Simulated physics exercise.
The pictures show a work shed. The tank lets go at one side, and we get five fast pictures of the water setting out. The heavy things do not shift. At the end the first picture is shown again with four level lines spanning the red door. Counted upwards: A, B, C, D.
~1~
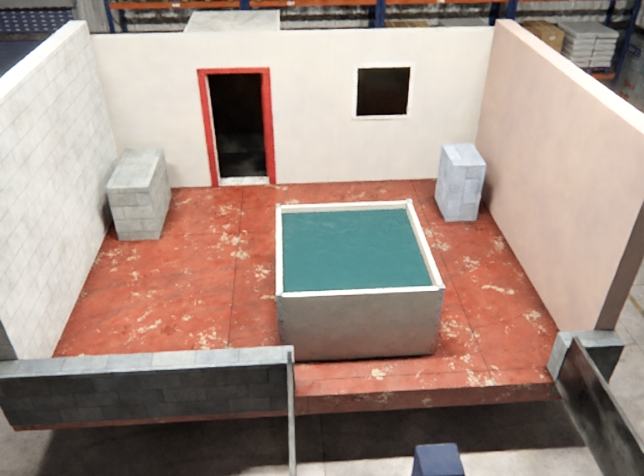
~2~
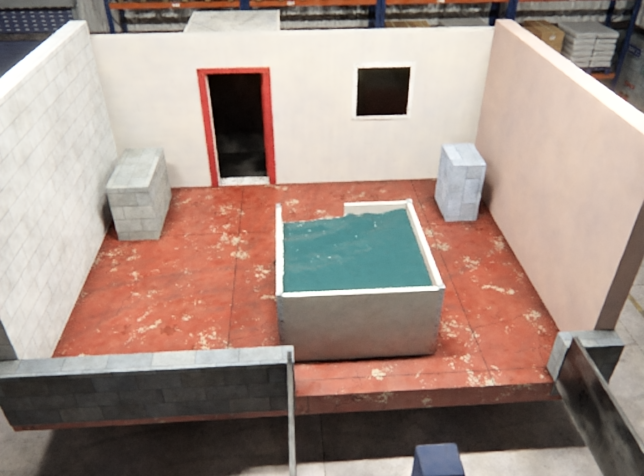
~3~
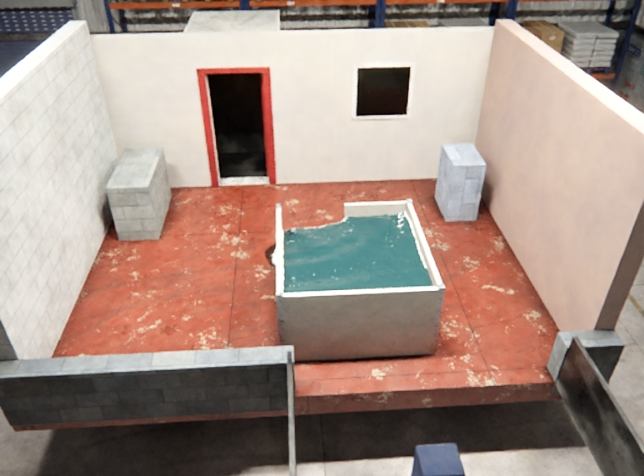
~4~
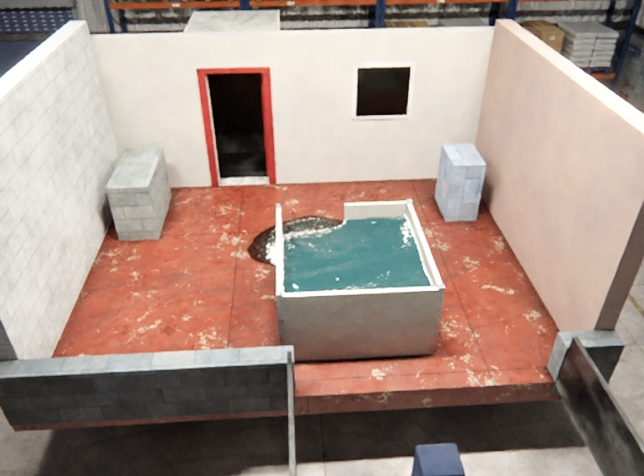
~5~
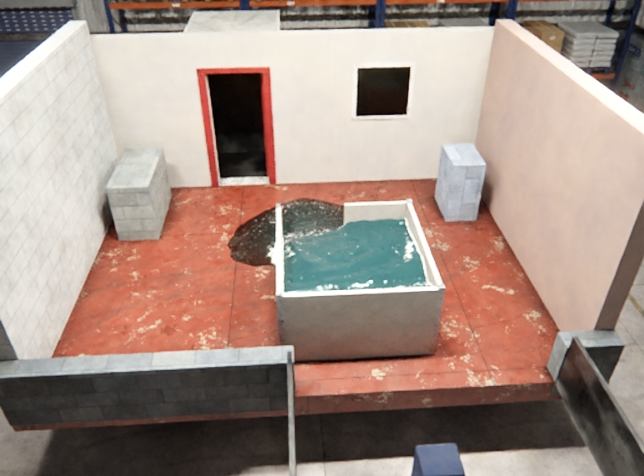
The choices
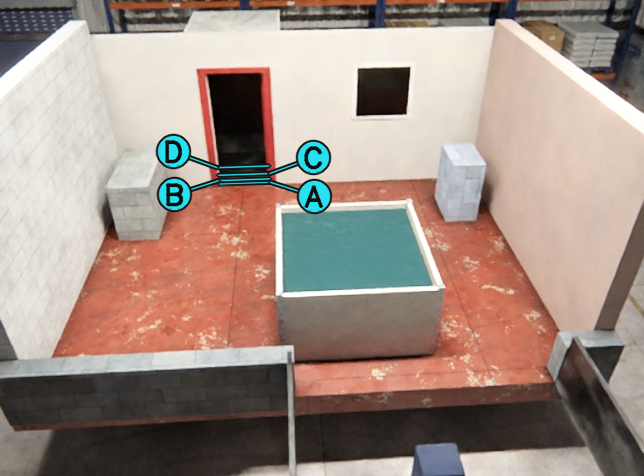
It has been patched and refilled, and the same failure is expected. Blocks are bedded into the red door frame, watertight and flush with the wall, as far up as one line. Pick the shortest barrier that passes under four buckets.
D will do.
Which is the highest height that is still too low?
C.
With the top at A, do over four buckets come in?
Yes, it does.
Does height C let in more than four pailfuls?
Yes.
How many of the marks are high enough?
One.
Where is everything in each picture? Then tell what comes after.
In the first frame, water in the tank at rest, its middle at (352, 248); foot of the red doorway at (244, 185); open gate at (428, 335).
In the second frame, water covers 1 % of the ground, its front hidden from here.
In the third frame, water covers 3 % of the ground, its front hidden from here.
In the fourth frame, water covers 7 % of the ground, its front hidden from here.
In the fifth frame, front seen at (298, 201), 13 % of the ground wet.
On the marked copy, A at (244, 183); B at (244, 179); C at (243, 174); D at (243, 166); from the bottom up A, B, C, D.
With A, dozens of bucketfuls pour in.
With B, dozens of bucketfuls pour in.
With C, about 9 bucketfuls get in.
With D, a splash gets over, under a bucket.
